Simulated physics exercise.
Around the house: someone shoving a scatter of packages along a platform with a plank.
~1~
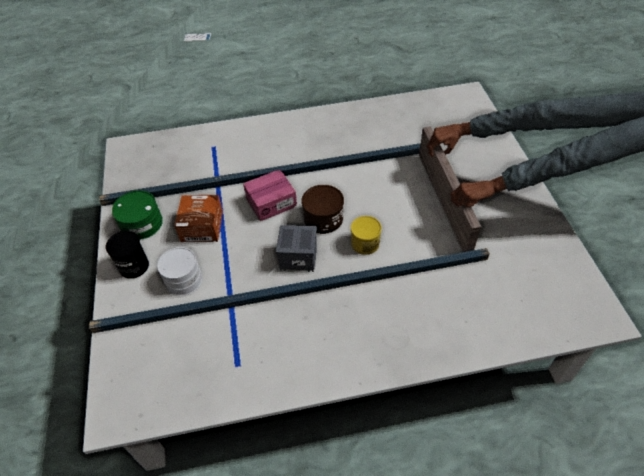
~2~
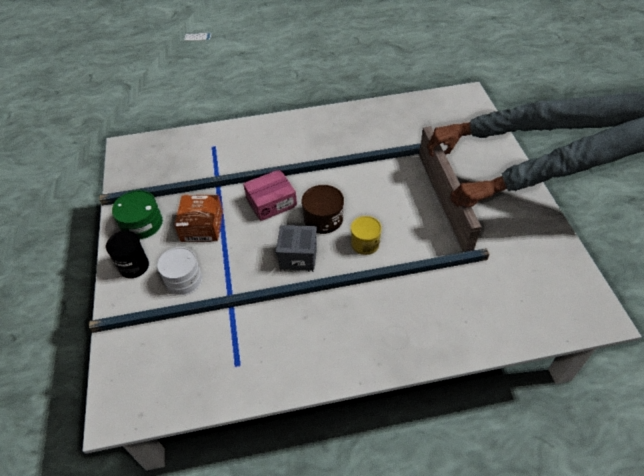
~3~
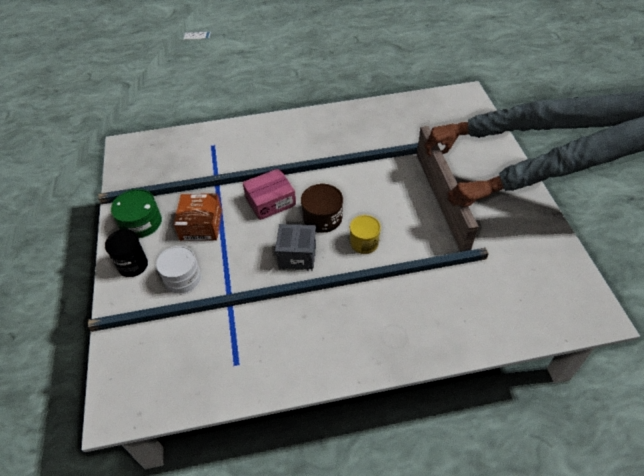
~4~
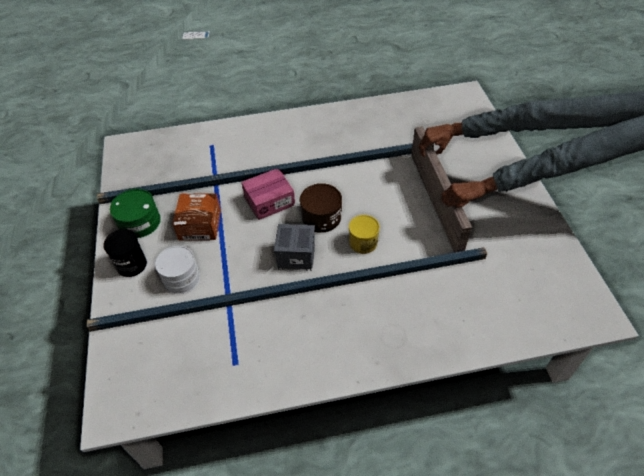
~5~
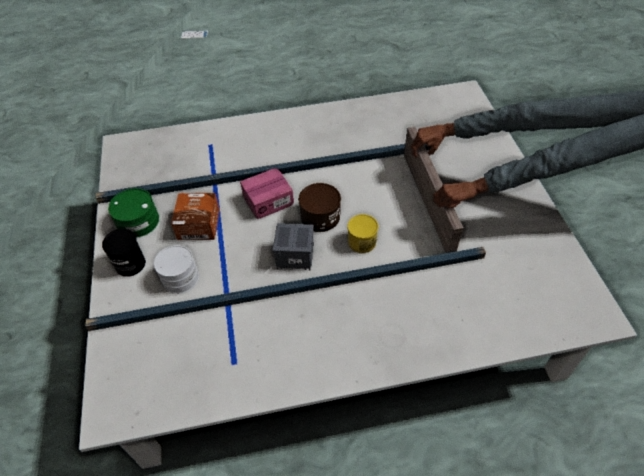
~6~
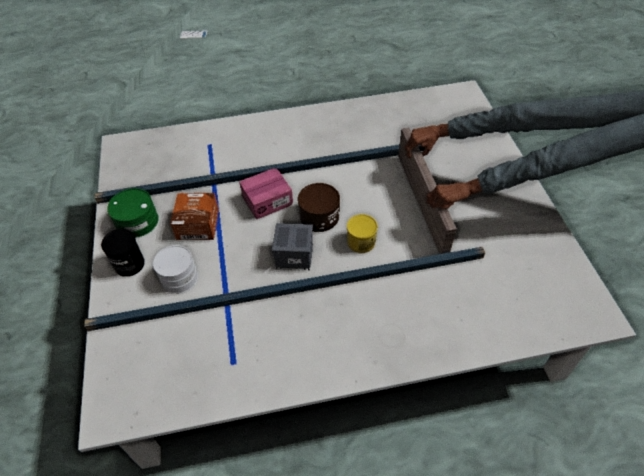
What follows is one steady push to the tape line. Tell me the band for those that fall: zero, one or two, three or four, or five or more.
As it turns out, the number that fall off is zero.
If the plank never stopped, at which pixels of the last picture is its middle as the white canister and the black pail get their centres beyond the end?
About (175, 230), and (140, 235) for the other.
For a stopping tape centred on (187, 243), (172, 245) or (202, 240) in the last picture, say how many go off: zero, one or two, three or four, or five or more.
One after another: One or two; either one or two; no fall at all.
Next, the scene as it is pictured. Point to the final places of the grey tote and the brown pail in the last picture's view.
First (174, 275), then (197, 229).
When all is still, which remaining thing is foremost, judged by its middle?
It is the green canister.
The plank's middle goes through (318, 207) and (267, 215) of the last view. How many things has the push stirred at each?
3 and 4.
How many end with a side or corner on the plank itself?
The number is 3.
Soon after, none off yet; black pail at rest near (124, 253); green canister at rest near (134, 213); white canister at rest near (176, 270).
After that, none off yet; black pail at rest near (124, 253); green canister at rest near (134, 213); white canister displaced a little near (171, 271).
In the end, the number that fall off is zero.
